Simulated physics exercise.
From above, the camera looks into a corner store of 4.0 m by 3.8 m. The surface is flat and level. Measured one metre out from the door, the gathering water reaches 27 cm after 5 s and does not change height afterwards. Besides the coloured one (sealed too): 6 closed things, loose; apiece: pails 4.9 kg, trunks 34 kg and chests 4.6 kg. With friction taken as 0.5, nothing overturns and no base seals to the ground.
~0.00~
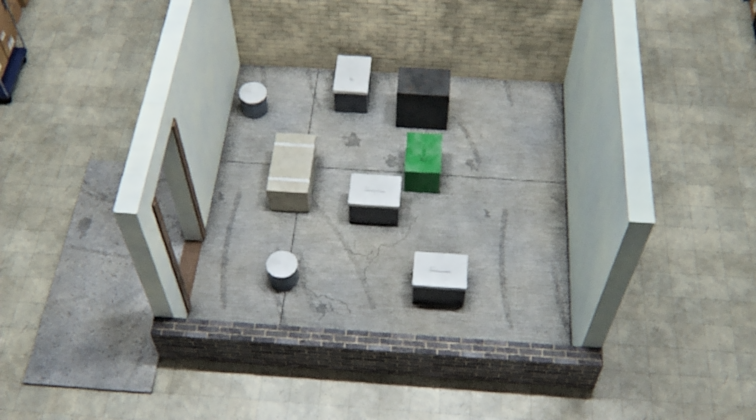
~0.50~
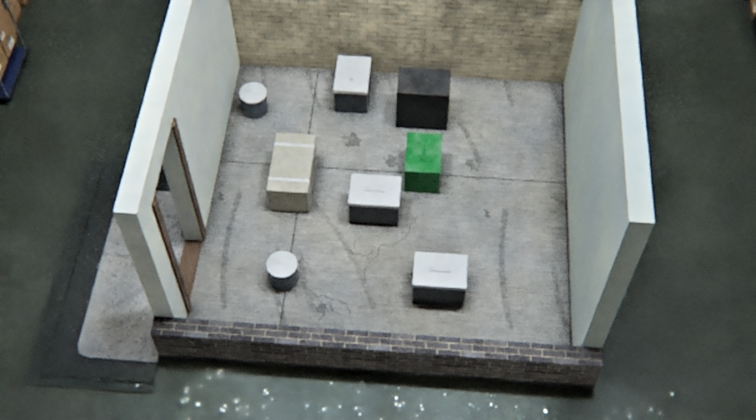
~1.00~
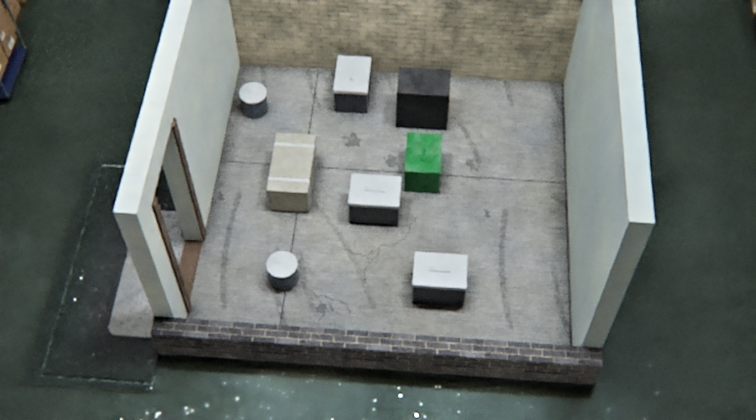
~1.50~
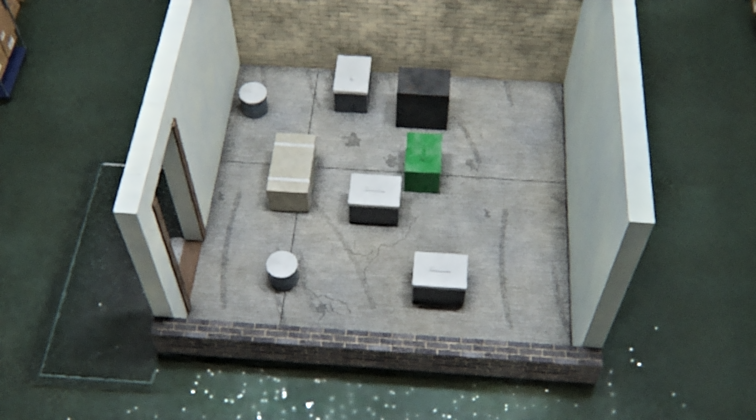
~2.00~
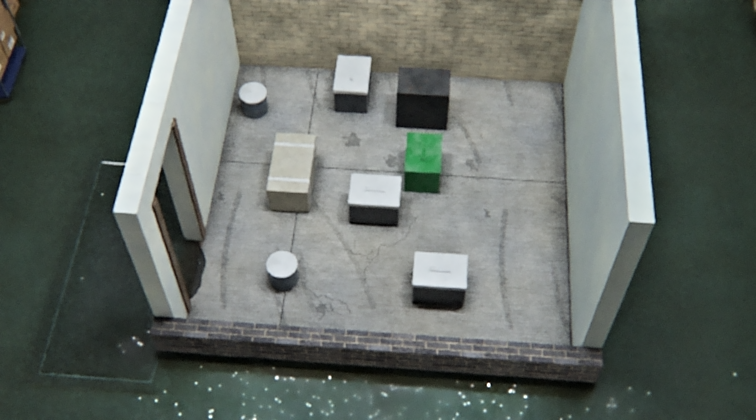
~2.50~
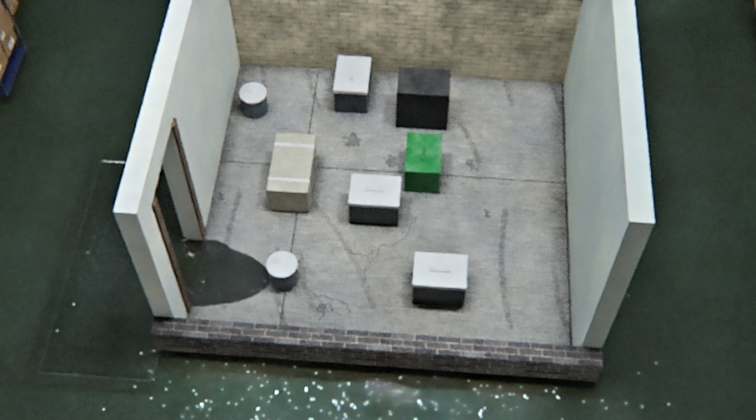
The clip opens on a high view of a walled room holding a green box and several grey, black and beige blocks and cylinders, with dry ground outside. Dark water covers the surroundings, then creeps over the slab beside the left doorway and spreads inside toward the nearer cylinder, while every object stays still.
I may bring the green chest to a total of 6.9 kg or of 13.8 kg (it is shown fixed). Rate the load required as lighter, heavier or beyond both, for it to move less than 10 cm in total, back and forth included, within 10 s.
Heavier.
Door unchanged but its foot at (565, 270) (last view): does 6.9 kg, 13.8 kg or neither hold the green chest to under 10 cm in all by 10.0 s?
Answer: No option succeeds.
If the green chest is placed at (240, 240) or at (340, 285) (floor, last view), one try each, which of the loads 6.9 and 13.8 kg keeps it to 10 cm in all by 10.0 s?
In turn: Neither holds; neither holds.
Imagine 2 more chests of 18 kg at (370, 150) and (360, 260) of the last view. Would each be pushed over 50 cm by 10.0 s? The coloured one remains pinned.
Below, beyond.
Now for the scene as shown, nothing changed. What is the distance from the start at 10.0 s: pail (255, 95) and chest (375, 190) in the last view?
In turn: 0 cm, 40 cm.
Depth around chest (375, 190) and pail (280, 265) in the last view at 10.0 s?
Roughly 2 and 15 cm.
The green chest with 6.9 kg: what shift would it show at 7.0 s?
It would be some 10 cm from its spot.
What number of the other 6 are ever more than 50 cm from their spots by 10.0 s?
2.
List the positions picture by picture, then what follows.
In the first picture, the green chest at (424, 152), on the bottom; 0.0 m2 under water; 0 of 7 have shifted.
In the second picture, the green chest at (424, 152) rests on the ground; water covers 0.0 m2; 0 of 7 have shifted.
In the third picture, the green chest at (424, 152), on the bottom; water covers 0.0 m2; 0 of 7 have shifted.
In the fourth picture, the green chest at (424, 152), on the bottom; 0.0 m2 under water; 0 of 7 have shifted.
In the fifth picture, the green chest at (424, 152), on the bottom; 0.0 m2 under water; 0 of 7 have shifted.
In the sixth picture, the green chest at (424, 152) rests on the ground; 0.4 m2 under water; 0 of 7 have shifted.
After 3.5 s the green chest would be 0 cm from its start with 6.9 kg and 0 cm from its start with 13.8 kg; 0 cm of water round it then.
After 4.5 s the green chest would be 0 cm from its start with 6.9 kg and 0 cm from its start with 13.8 kg; 0 cm of water round it then.
After 7.0 s the green chest would be 14 cm from its start with 6.9 kg and 0 cm from its start with 13.8 kg; 2 cm of water round it then.
After 10.0 s the green chest would be 46 cm from its start with 6.9 kg and 0 cm from its start with 13.8 kg; 4 cm of water round it then.
